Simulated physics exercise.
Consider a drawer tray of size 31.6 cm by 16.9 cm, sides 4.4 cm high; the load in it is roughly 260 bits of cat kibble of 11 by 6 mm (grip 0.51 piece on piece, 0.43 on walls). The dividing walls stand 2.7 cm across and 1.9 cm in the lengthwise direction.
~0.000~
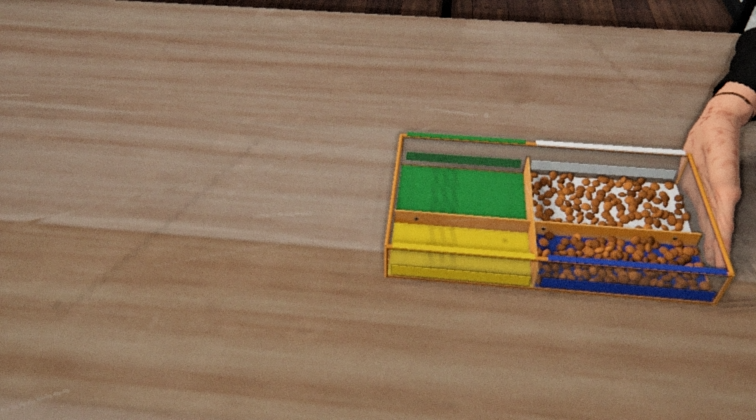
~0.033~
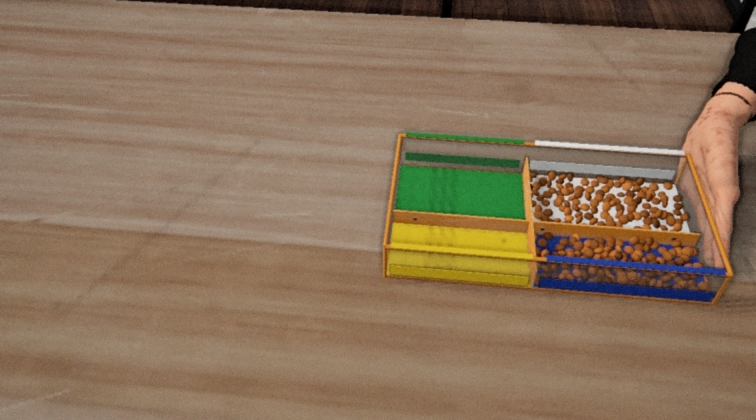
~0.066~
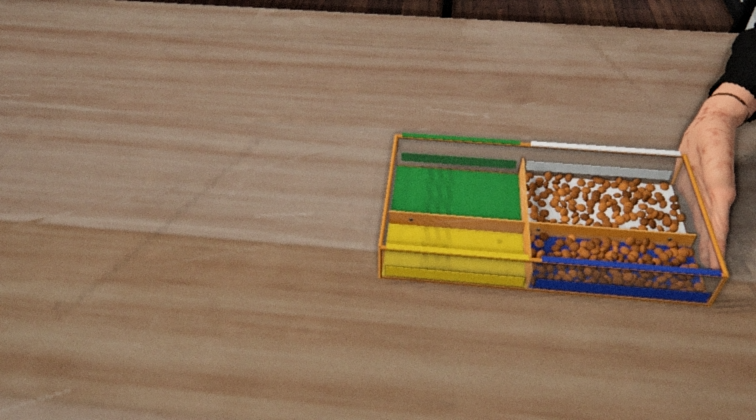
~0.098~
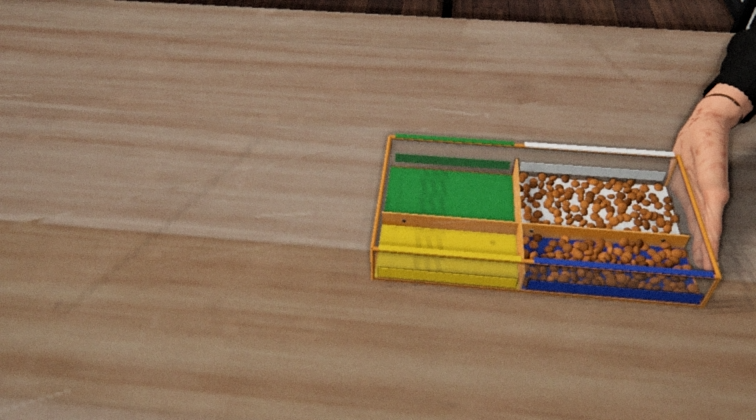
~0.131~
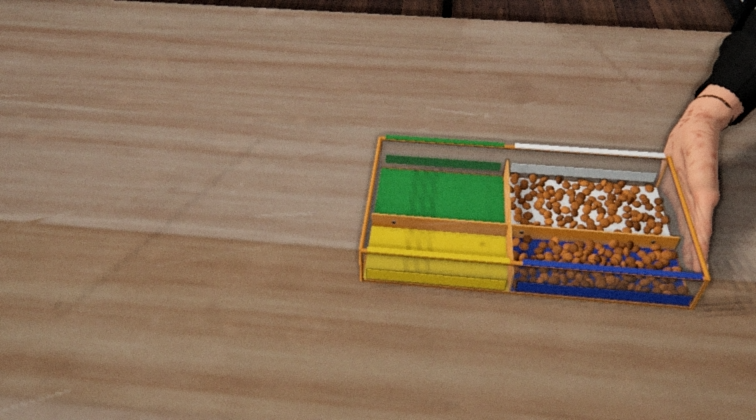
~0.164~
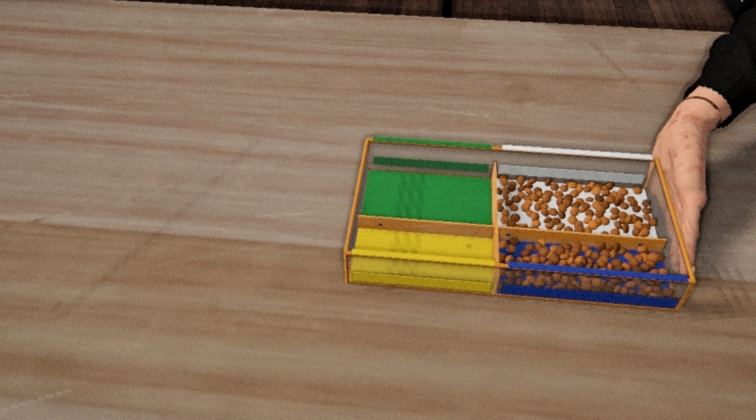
A divided tray with small brown pellets in its white and blue sections slid a short way left across a wooden table, as a hand at its right side moved along with it.
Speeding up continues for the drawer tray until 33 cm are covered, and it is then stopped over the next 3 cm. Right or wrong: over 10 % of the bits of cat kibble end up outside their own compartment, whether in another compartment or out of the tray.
Wrong.
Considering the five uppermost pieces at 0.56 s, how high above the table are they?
Height: Some 3 centimetres.
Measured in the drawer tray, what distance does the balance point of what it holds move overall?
I'd put it at about 4.5 centimetres.
After 0.31 s, tilt 0 degrees; white 50 %, blue 50 %; 0 % away from where they began.
After 0.44 s, tilt 0 degrees; white 50 %, blue 50 %; 0 % away from where they began.
After 0.56 s, tilt 0 degrees; white 50 %, blue 50 %; 0 % away from where they began.
After 0.67 s, tilt 0 degrees; white 50 %, blue 50 %; 0 % away from where they began.
In the end, at 1.0 s, white 50 %, blue 50 %; 0 % away from where they began.
